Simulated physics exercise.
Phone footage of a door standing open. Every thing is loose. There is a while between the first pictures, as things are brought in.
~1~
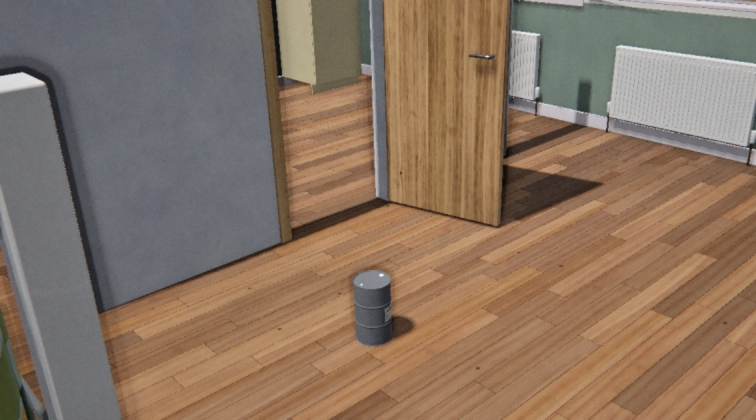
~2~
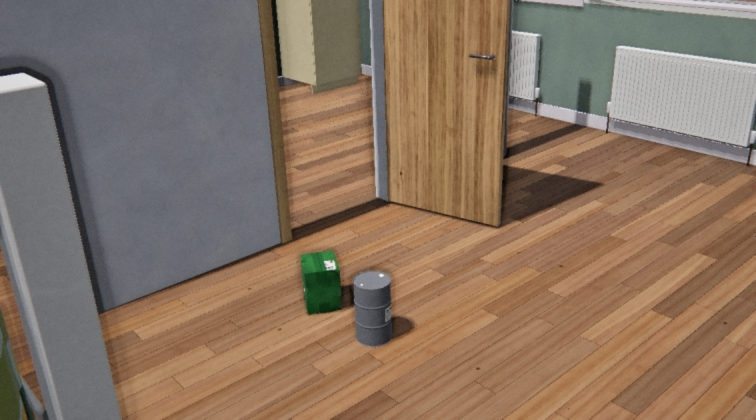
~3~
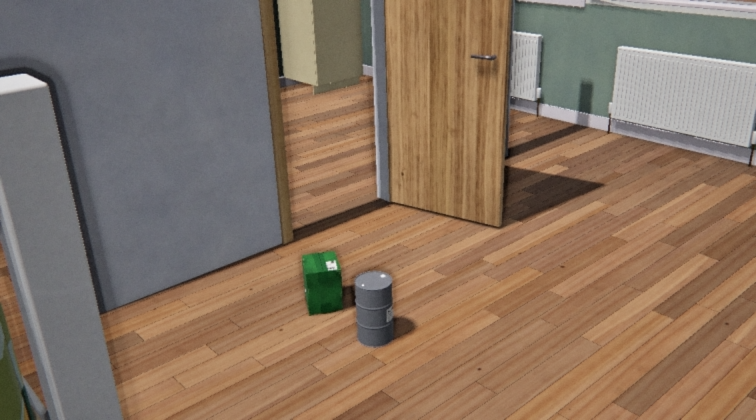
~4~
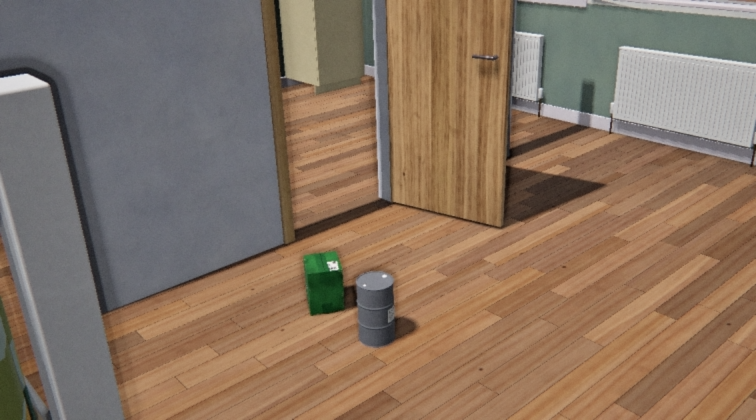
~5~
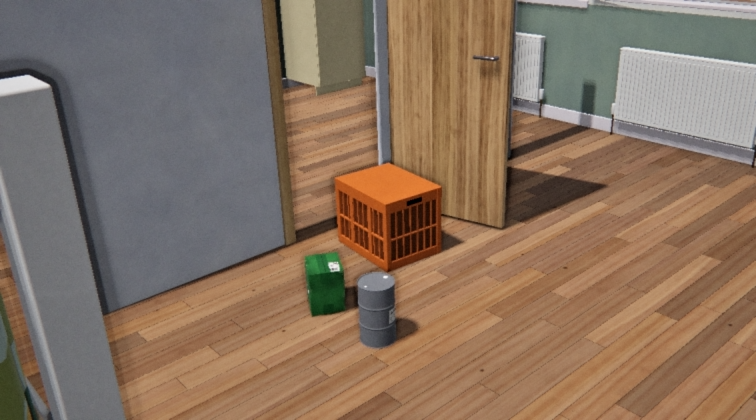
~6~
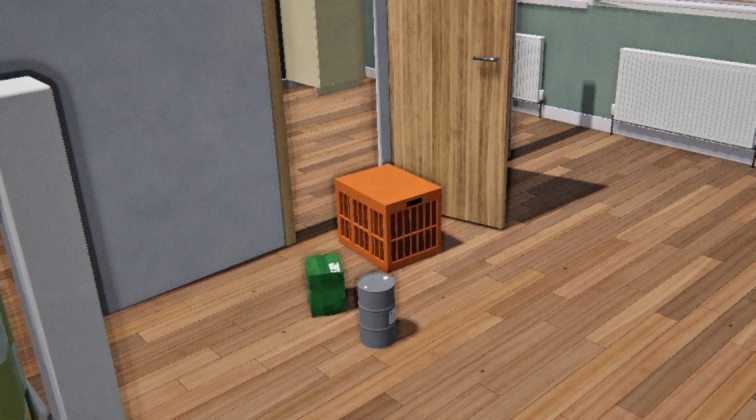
A wooden door stood wide open and still behind a small grey canister; a green parcel appeared just left of it, then an orange chest showed up behind them, in front of the door.
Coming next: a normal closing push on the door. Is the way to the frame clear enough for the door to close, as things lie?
No. My guess: Door kept ajar.
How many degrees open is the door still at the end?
The answer is roughly 60°.
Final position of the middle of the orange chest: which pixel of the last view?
Close to (374, 217) in the last picture.
Then, 0.60 s past the last view, open by 84°.
Then, 0.90 s past the last view, open by 66°; orange chest displaced a little near (382, 216).
Finally, open by 61°; all 3 still in place. Final places as the last picture's camera would see them, orange chest near (374, 217).
